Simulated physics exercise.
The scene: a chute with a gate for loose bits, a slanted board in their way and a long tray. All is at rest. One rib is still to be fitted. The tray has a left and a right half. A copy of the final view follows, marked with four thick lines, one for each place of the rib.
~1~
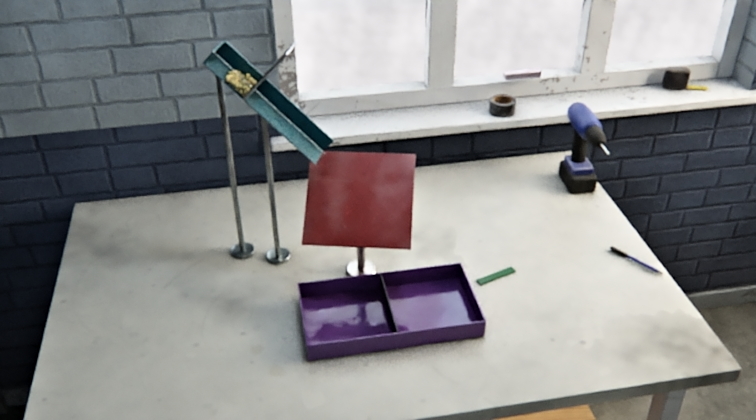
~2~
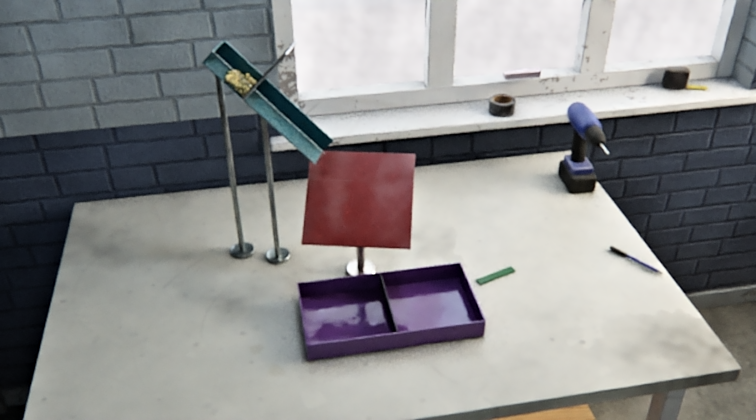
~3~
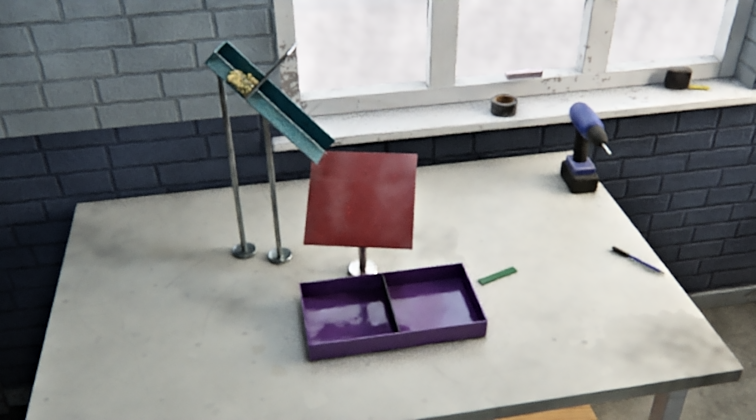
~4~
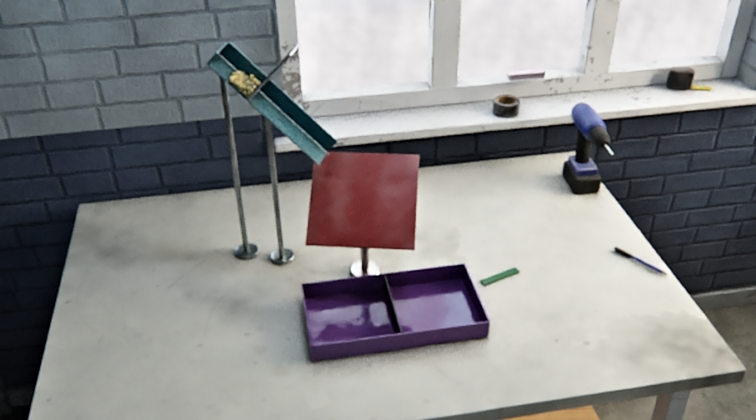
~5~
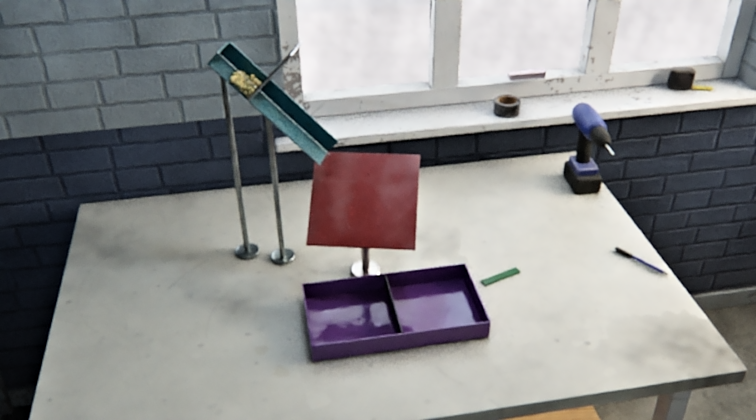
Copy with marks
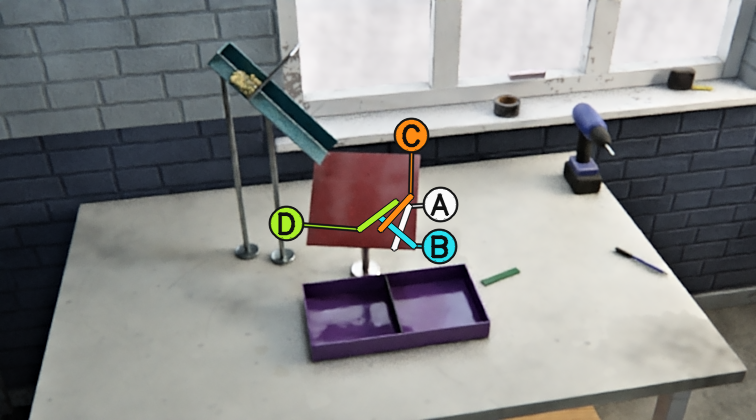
The footage shows a teal chute holding a small pale yellow load behind a gate, above a tilted red board and a purple tray divided in two, on a workbench; the objects stay still while the view shifts very slightly.
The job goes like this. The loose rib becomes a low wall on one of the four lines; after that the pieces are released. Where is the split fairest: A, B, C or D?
It is B.
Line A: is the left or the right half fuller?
More lands on the left.
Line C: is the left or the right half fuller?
Left.
On the marked copy, line A from (408, 206) to (394, 247); line B from (379, 216) to (414, 245); line C from (410, 196) to (380, 229); line D from (395, 202) to (359, 229).
If A is chosen, of what is caught, the larger part in the left half, roughly a quarter in the right.
If B is chosen, of what is caught, roughly a third in the left half, roughly two thirds in the right.
If C is chosen, of what is caught, the larger part in the left half, roughly a quarter in the right.
If D is chosen, of what is caught, almost all in the left half, about a tenth in the right.
